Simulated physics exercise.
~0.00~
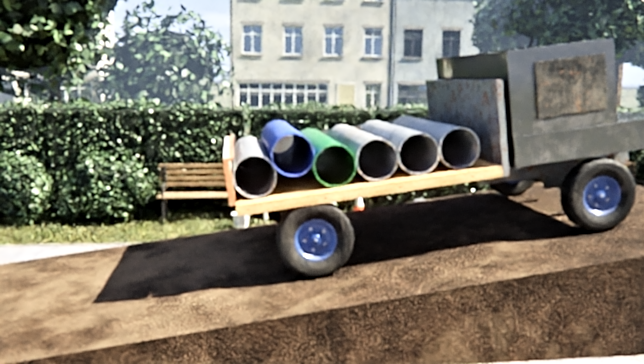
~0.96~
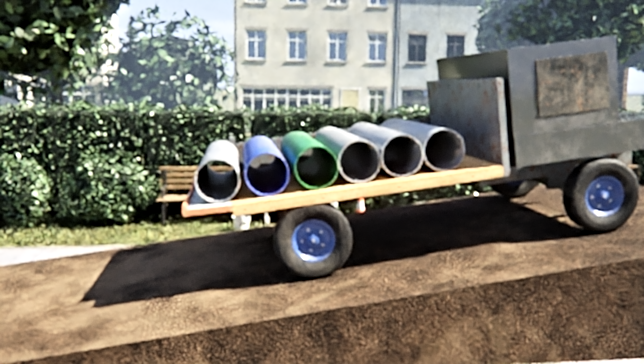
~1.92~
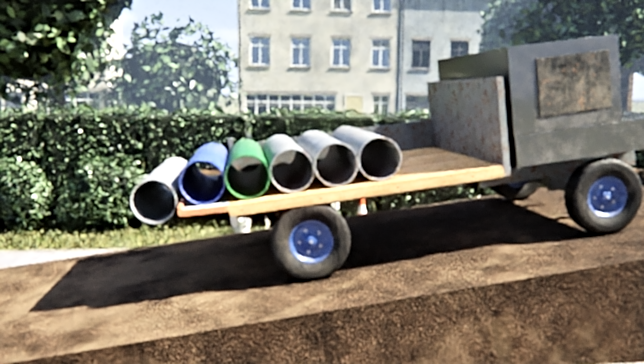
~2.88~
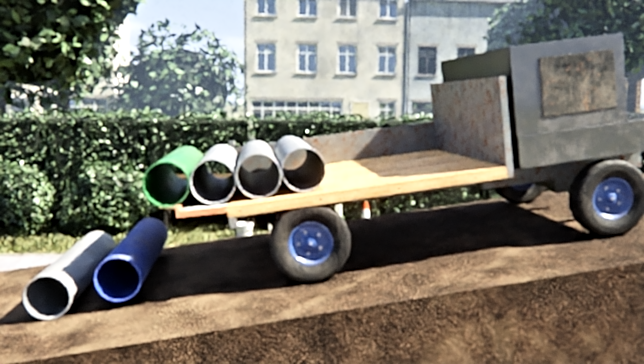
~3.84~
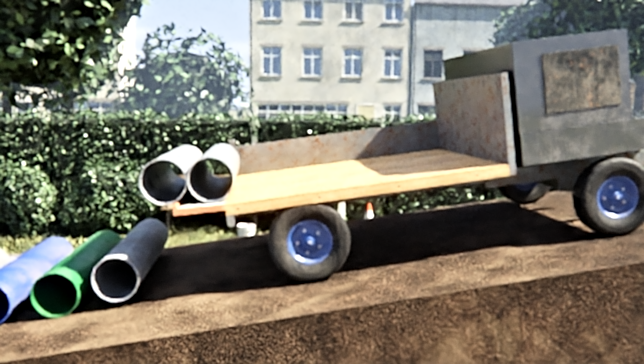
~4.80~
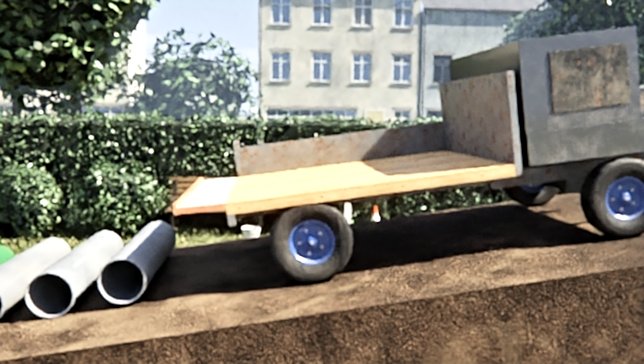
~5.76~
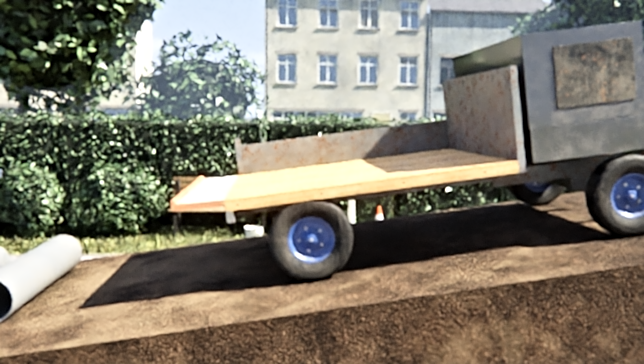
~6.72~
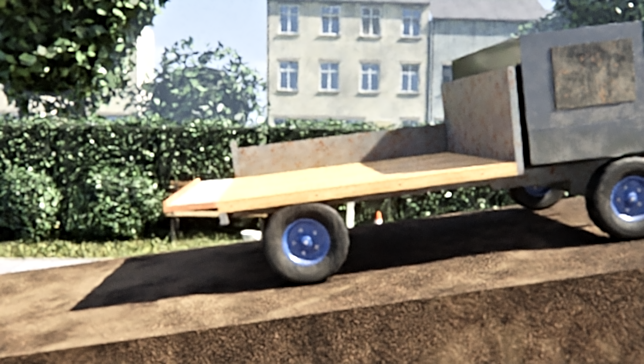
On a dirt slope by a hedge, six pipes rolling left off a truck's lowered tailgate and away, leaving the bed empty.
